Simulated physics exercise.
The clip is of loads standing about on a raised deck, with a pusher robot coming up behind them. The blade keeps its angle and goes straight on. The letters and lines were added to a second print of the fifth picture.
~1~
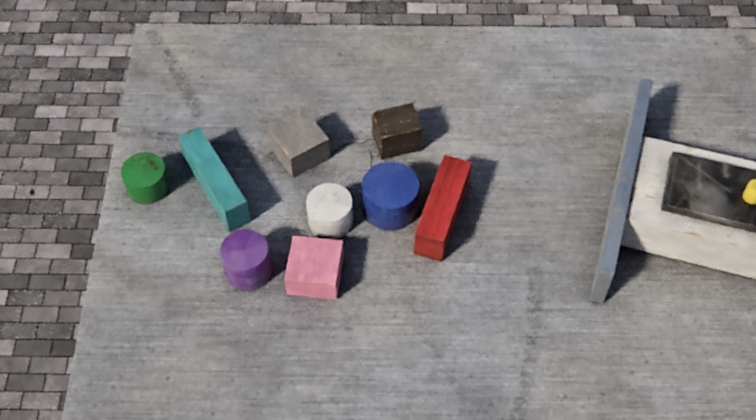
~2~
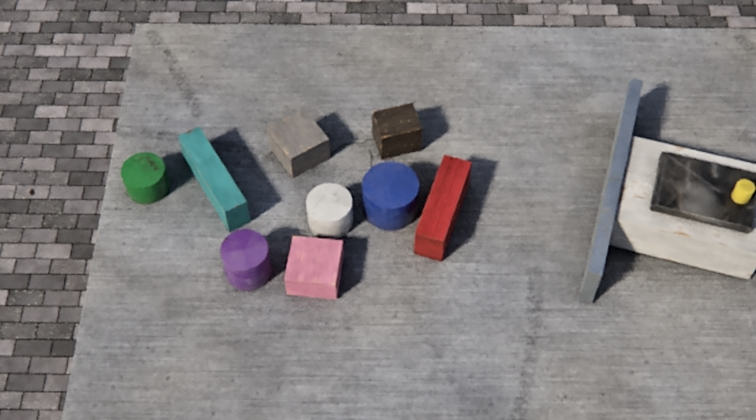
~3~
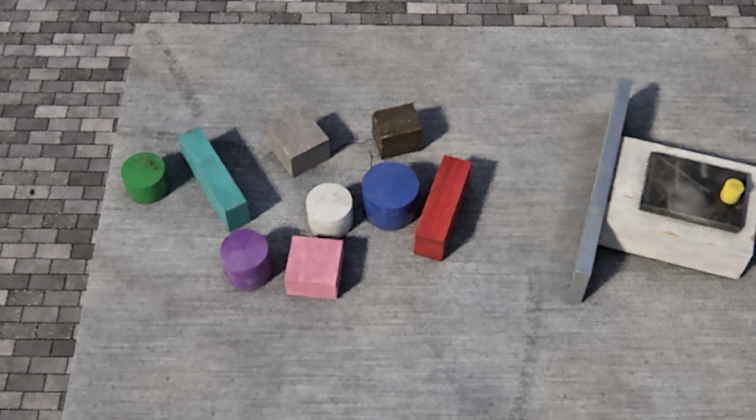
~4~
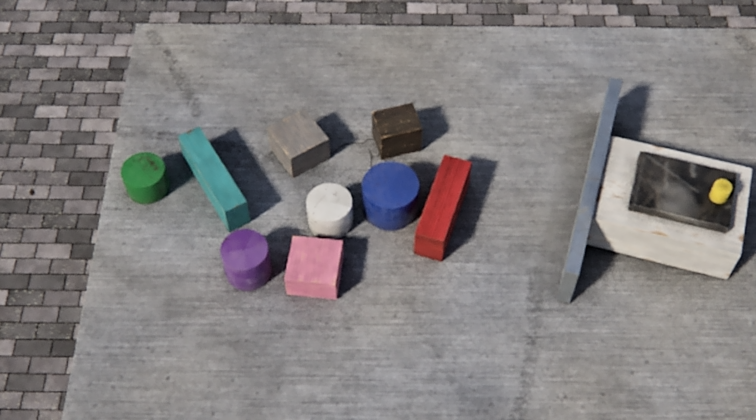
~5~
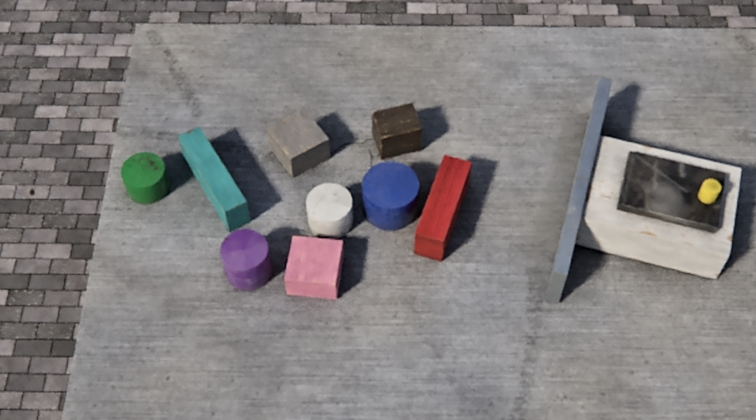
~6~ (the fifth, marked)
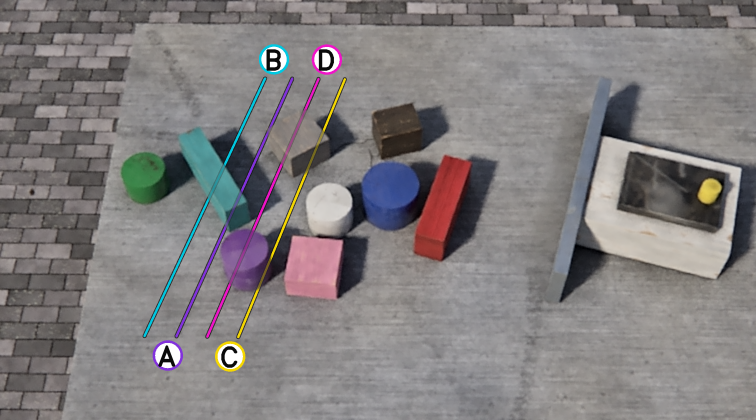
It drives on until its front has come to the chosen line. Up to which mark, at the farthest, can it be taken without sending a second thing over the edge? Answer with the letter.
The farthest such stop is B.
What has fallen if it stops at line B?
The green canister goes over.
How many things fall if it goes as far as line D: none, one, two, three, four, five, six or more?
In all, none.
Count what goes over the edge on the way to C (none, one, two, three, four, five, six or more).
The count is none.
On the copy, A at (239, 197); B at (209, 197); C at (296, 198); D at (267, 197).
On B. First, robot (528, 187); red stick (420, 207); blue canister (380, 195).
Then, robot (391, 186); turquoise bar (201, 175); purple canister (206, 253).
Finally, robot (282, 185); green canister over the edge; turquoise bar (120, 165); one fallen.
By contrast, A is within the limit but short; C is within the limit but short; D is within the limit but short.
